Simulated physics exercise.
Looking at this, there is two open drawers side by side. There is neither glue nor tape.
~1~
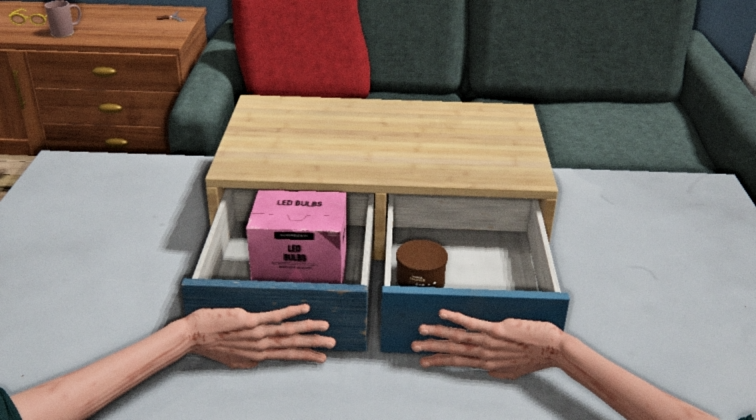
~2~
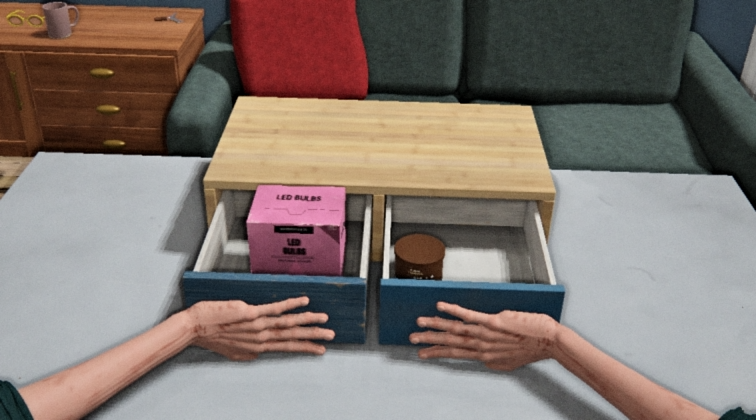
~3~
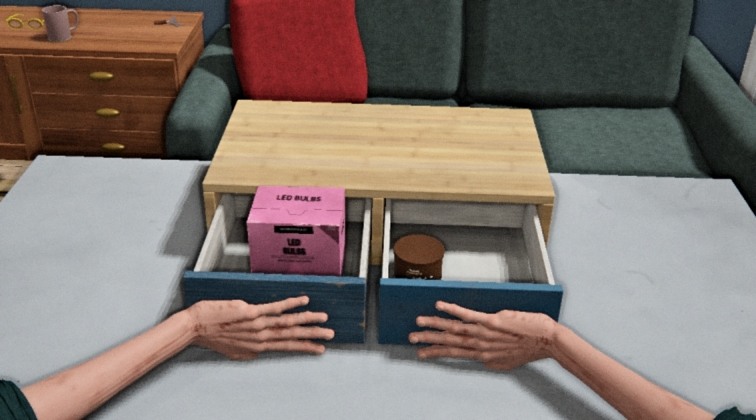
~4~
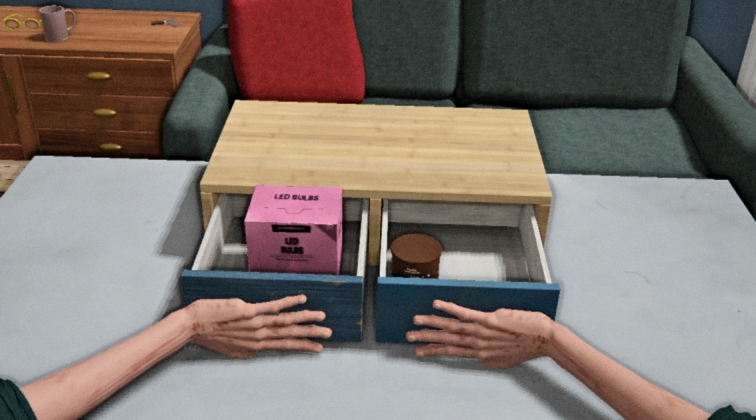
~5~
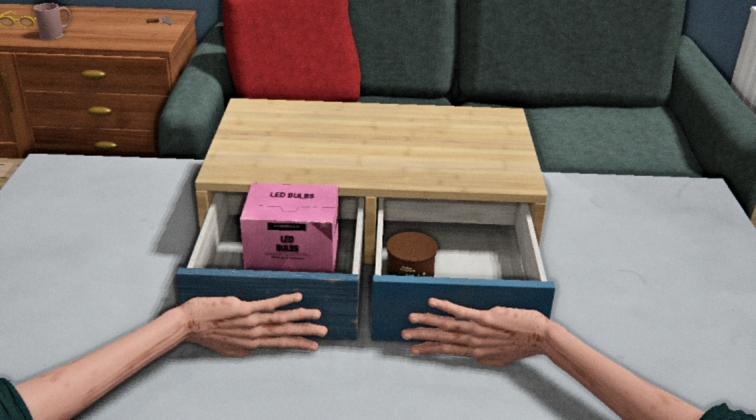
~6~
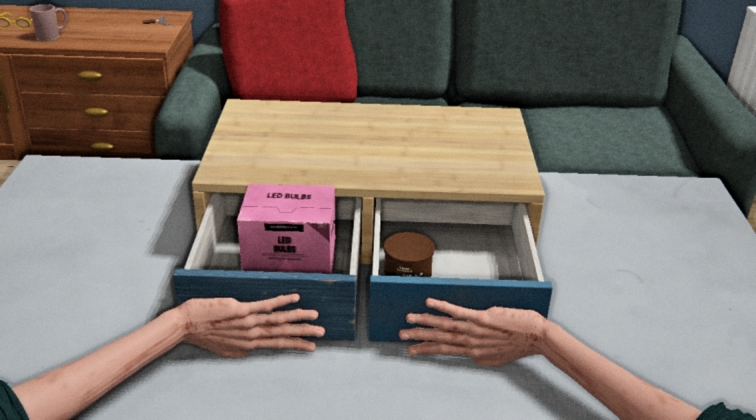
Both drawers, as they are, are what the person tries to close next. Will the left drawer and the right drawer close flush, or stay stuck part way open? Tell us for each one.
The left drawer gets stuck, the right drawer slides fully in.
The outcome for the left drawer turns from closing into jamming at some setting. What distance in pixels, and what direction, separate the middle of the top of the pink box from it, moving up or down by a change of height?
It would take a shift of about 16 pixels, down.
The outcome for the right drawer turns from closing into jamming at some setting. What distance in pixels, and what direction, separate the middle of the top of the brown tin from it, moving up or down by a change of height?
It takes a move of about 32 pixels upwards.
Then, 0.36 s past the last view, left drawer starting in; right drawer starting in.
Then, 0.58 s past the last view, left drawer about half in; right drawer about half in.
Then, 0.80 s past the last view, left drawer stopped, still ajar; right drawer nearly in.
Finally, the left drawer will not close; the right drawer goes all the way in.
